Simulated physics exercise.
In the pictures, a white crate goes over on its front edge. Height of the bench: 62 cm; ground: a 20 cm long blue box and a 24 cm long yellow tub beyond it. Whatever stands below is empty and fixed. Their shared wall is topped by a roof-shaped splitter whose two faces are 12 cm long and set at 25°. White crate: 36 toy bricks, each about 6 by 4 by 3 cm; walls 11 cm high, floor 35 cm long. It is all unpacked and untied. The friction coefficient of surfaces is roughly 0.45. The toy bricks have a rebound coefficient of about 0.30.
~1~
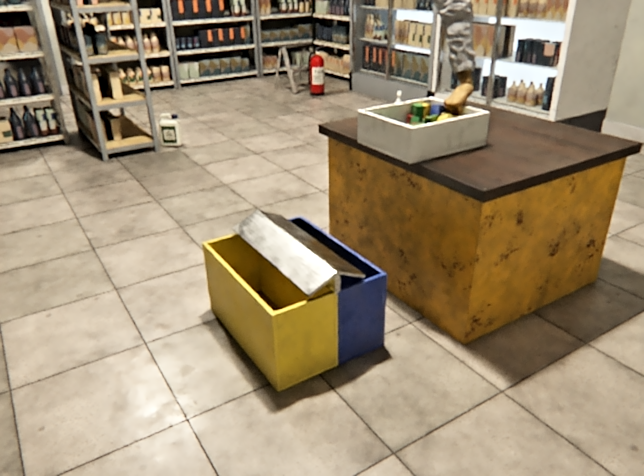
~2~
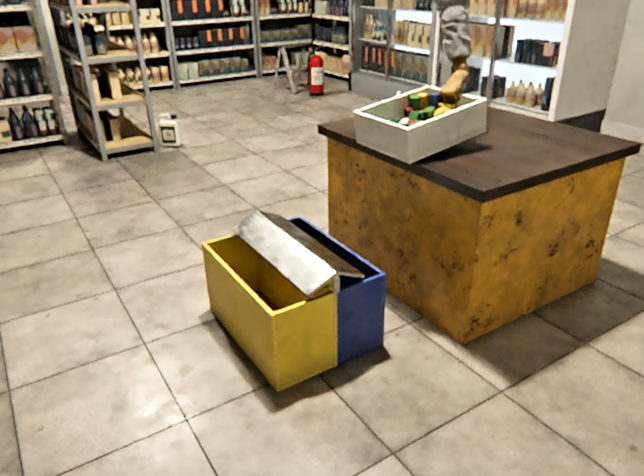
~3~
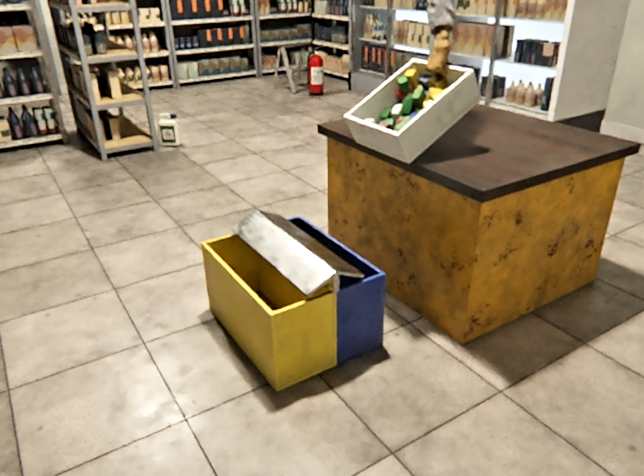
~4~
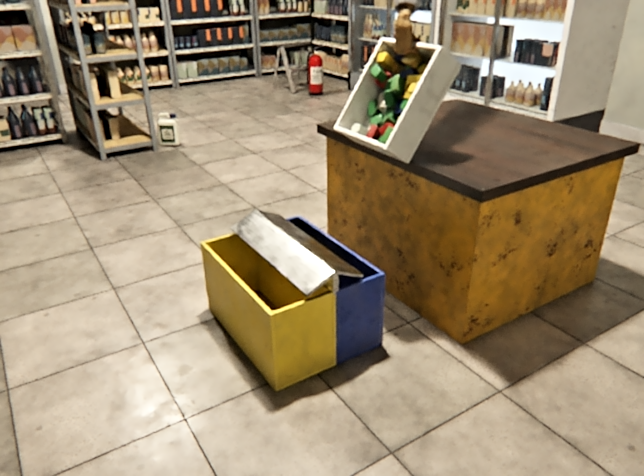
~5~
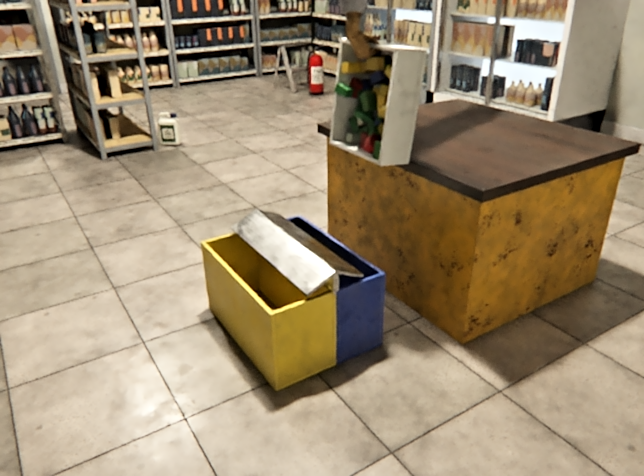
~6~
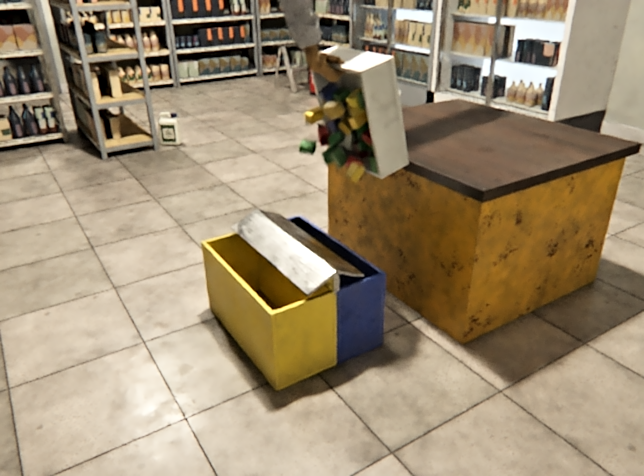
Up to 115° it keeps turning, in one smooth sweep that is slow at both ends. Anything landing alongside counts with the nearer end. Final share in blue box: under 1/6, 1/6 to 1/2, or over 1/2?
Above half.
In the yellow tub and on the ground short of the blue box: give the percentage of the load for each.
Roughly 10 % for the first place and 15 % for the second.
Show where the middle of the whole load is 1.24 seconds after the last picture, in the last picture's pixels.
The middle lies close to (313, 308).
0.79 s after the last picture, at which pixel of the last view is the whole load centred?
Around (316, 306).
Then, 0.20 s after the last picture, tilt 115°; 7 still in the white crate, 3 in the blue box and 26 in the air.
Then, 0.45 s after the last picture, tilt 115°; 5 still in the white crate, 15 in the blue box, 4 in the yellow tub, 1 on the ground short of the blue box and 11 in the air.
Then, 0.79 s after the last picture, tilt 115°; 22 in the blue box, 4 in the yellow tub, 5 on the ground short of the blue box and 5 on the ground beyond the yellow tub.
Final count (1.24 s after the last picture), 22 in the blue box, 4 in the yellow tub, 5 on the ground short of the blue box and 5 on the ground beyond the yellow tub. Asked share, 22 of 36, 61 per cent.
